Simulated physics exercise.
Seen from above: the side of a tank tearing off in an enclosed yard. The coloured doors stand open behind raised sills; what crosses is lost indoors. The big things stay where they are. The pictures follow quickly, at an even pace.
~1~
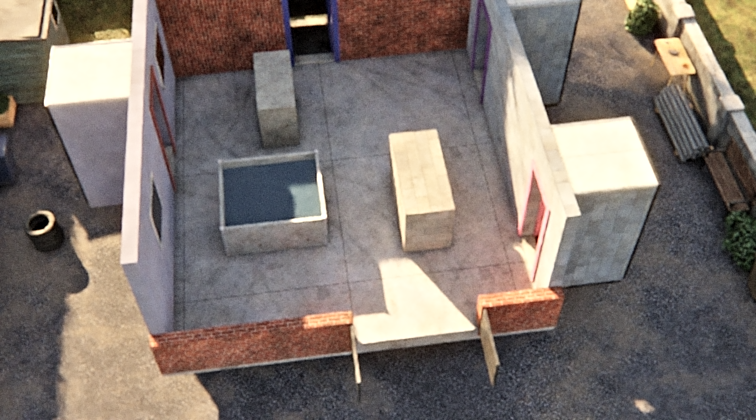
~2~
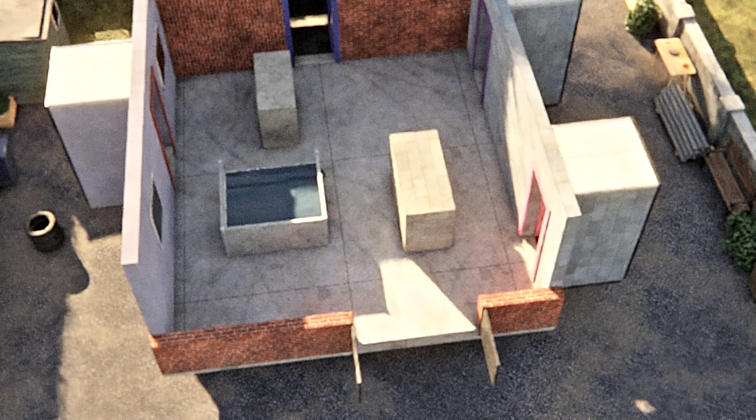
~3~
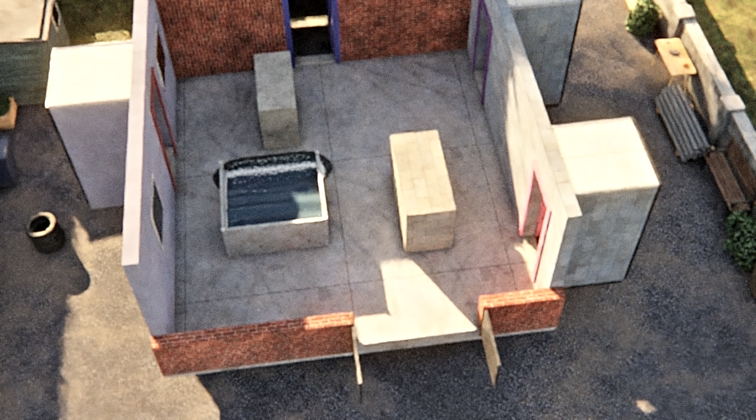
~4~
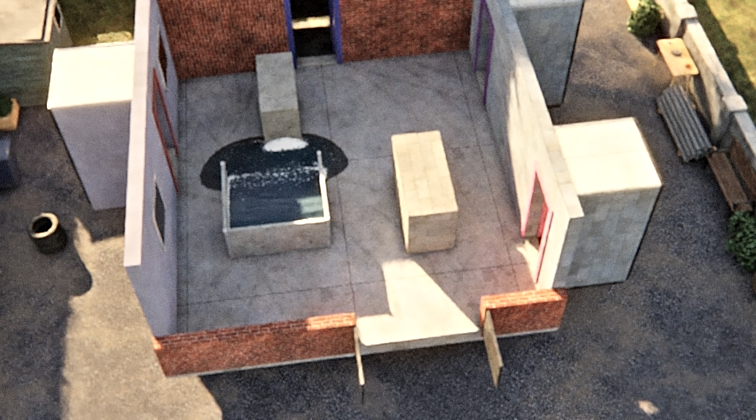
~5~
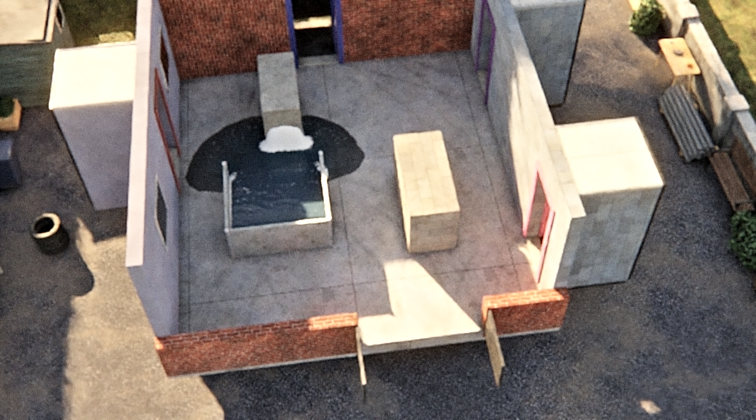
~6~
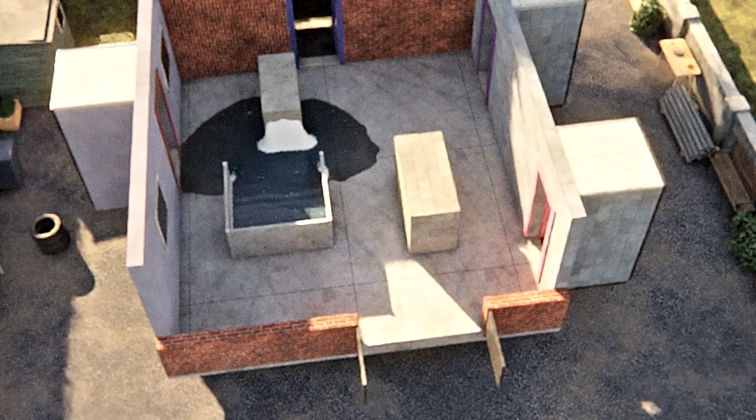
Water pours out through the far side of a concrete tank in a roofless brick-walled yard, spreading in a dark, widening patch across the grey floor and around the base of a nearby block as the tank's level drops.
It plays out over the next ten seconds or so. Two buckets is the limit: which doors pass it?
In the end: The pink door admits no more than that; the red door admits no more than that; the blue door lets in a lot; the purple door lets in a lot.
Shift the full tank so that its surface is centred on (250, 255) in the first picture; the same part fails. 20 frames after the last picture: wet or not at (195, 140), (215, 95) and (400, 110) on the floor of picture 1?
One after the other: Wet, wet, covered.
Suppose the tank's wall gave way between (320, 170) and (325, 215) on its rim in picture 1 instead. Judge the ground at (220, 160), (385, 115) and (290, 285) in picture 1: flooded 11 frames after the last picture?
As listed: Free of water, under water, clear.
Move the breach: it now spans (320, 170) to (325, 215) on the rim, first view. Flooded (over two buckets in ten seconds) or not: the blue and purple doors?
My reading: The blue one is over; the purple one stays under.
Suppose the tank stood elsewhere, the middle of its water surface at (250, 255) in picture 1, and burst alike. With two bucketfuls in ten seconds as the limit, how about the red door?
In short: Red door takes less.
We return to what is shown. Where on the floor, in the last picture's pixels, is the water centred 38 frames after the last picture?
At about (332, 142).
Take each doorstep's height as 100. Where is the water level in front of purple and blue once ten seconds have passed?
About 100 and 90 per cent.
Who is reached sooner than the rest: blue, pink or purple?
The blue door.
A moment on, water covers 30 % of the floor; the pink door not reached, the red door wet at the sill, nothing in, the blue door under two buckets in, the purple door not reached.
Next, water covers 45 % of the floor; the pink door not reached, the red door wet at the sill, nothing in, the blue door under two buckets in, the purple door not reached.
Then, water covers 55 % of the floor; the pink door not reached, the red door wet at the sill, nothing in, the blue door over two buckets in, the purple door under two buckets in.
Later, water covers 65 % of the floor; the pink door wet at the sill, nothing in, the red door wet at the sill, nothing in, the blue door over two buckets in, the purple door over two buckets in.
In the end, water covers 90 % of the floor; the pink door wet at the sill, nothing in, the red door wet at the sill, nothing in, the blue door over two buckets in, the purple door far over two buckets in.
